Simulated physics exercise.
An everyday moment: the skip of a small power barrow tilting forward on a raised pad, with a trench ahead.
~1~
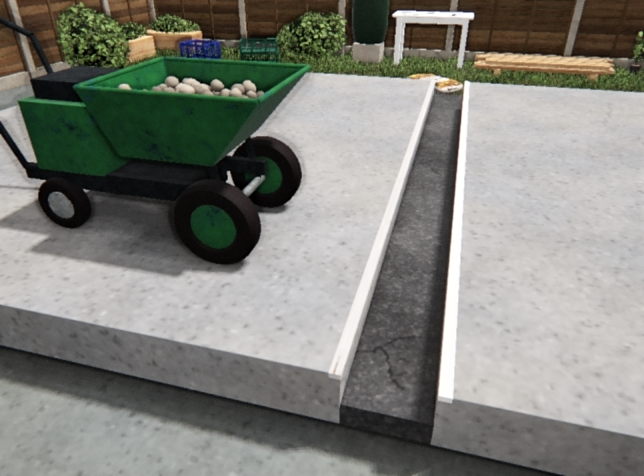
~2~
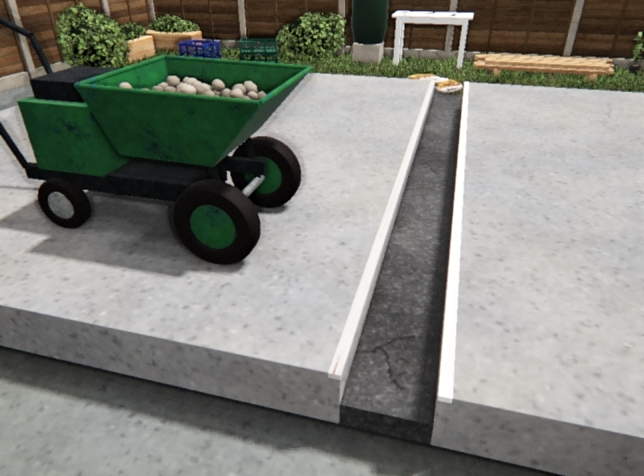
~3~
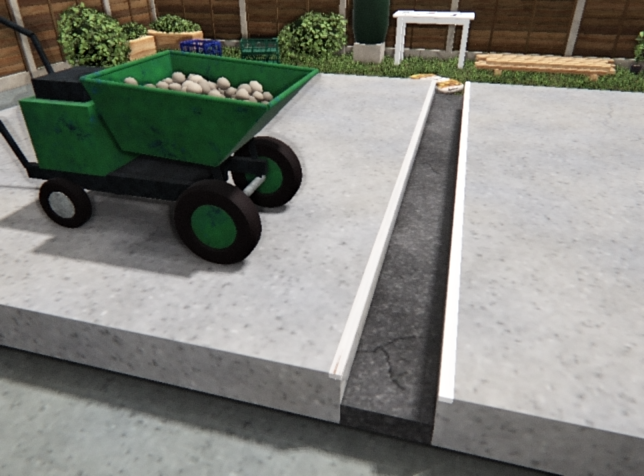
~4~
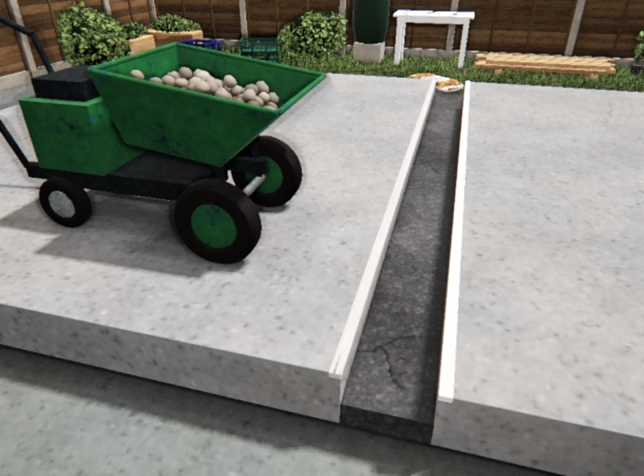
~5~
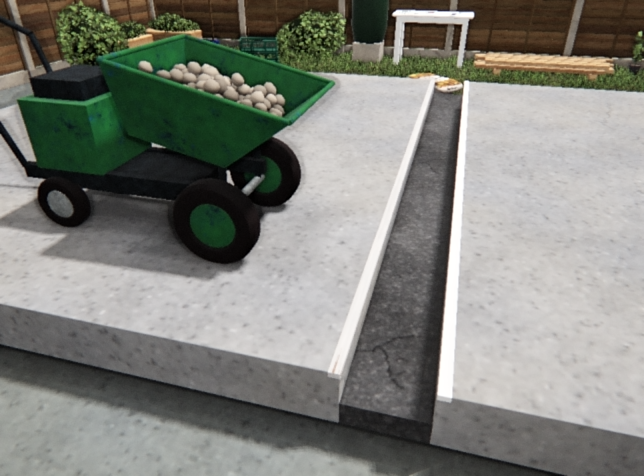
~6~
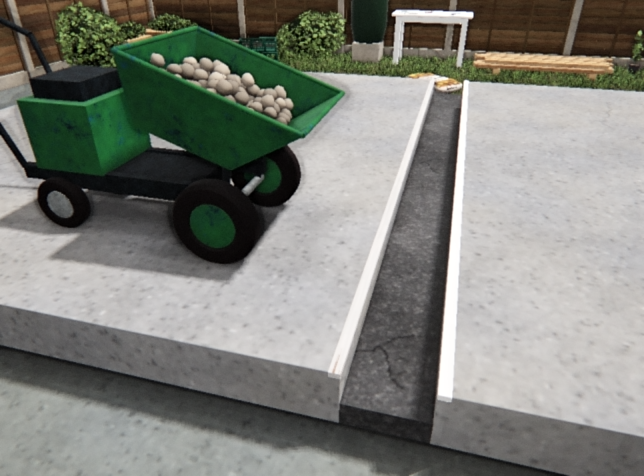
Green skip of a small barrow loaded with pale pebbles tilting gradually forward to the right on a raised pad beside a trench.
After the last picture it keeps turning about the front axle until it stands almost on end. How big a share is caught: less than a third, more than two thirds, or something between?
The trench ends with more than two thirds of it.
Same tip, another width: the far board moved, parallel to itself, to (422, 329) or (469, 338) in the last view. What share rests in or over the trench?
In turn 70 and 90 in a hundred.
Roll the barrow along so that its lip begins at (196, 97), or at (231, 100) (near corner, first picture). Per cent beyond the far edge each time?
First some 0, then 0 per cent.
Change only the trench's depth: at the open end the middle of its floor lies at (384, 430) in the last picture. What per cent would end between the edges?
About 100 per cent.
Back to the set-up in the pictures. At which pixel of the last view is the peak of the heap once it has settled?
Near (386, 227).
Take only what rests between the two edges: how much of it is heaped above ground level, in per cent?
It comes to 15 per cent or so.
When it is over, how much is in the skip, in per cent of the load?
About 10 per cent.
Shortly afterwards, skip tipped steeply; the whole lot in the skip.
Next, skip tipped steeply; the bulk in the skip; only a few short of the trench; a little in or heaped over the trench.
Some moments later, skip tipped right over; near a quarter in the skip; a little short of the trench; near two thirds in or heaped over the trench.
In the end, skip tipped right over; a little in the skip; a little short of the trench; the bulk in or heaped over the trench; none at all beyond it.
